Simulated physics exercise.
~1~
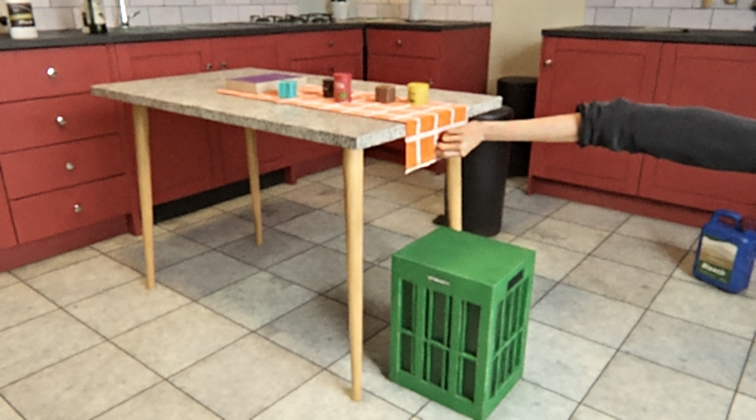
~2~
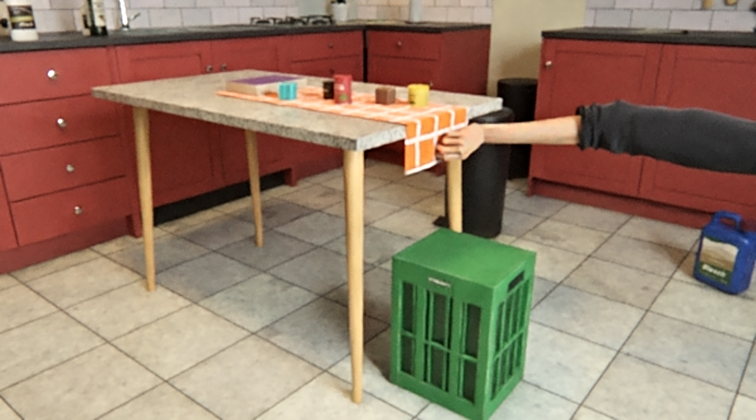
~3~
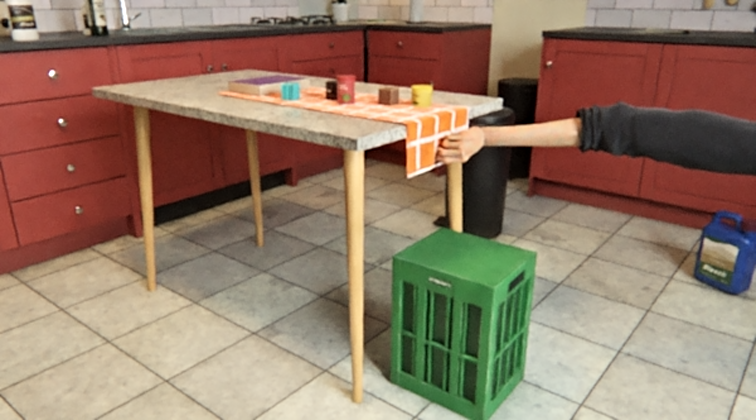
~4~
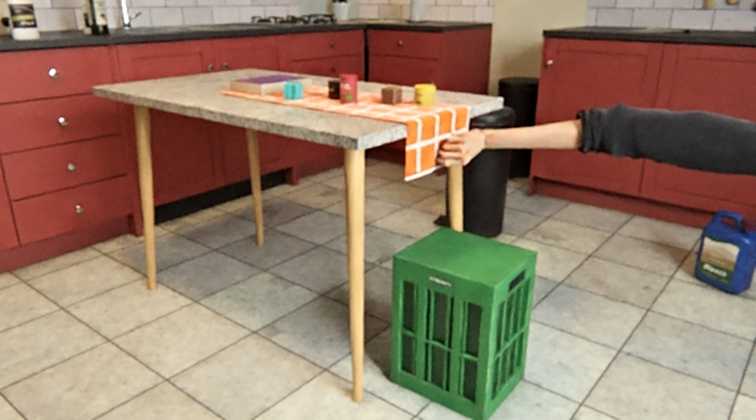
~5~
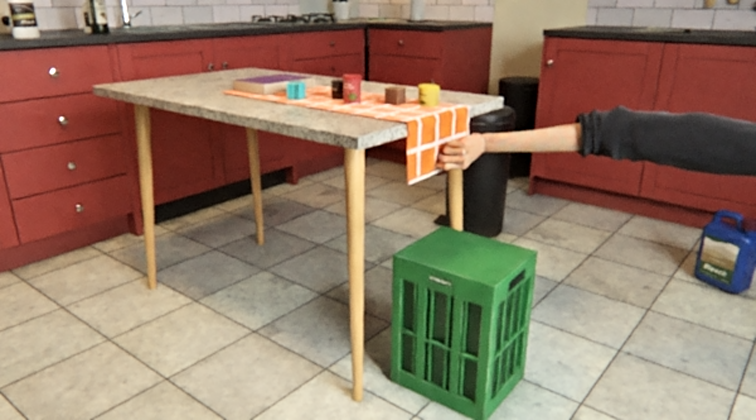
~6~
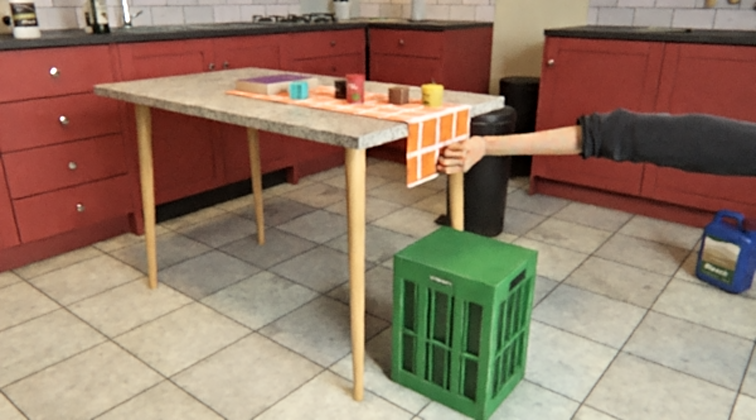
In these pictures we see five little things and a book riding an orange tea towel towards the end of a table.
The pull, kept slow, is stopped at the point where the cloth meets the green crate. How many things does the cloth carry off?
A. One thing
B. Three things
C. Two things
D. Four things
(C) Two things.
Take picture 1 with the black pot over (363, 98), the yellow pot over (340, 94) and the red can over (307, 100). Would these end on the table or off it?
Black pot kept, yellow pot kept, red can kept.
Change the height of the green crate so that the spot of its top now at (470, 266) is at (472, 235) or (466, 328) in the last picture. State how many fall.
Result: 1; 4.
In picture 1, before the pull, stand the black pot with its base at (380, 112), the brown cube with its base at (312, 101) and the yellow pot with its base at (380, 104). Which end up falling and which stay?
Black pot: Lost. Brown cube: Safe. Yellow pot: Lost.
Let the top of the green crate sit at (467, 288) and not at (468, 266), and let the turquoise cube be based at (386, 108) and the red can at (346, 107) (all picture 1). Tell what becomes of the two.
Turquoise cube: Lost; red can: Lost.
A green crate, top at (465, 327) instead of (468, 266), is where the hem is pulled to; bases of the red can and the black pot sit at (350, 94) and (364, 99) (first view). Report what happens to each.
Outcome for the red can: It is lost. Outcome for the black pot: It is lost.
Soon after, hem near (439, 213); yellow pot gone.
After that, hem on the crate; yellow pot and brown cube gone.
In the end, hem on the crate; yellow pot and brown cube gone. It carries off two.
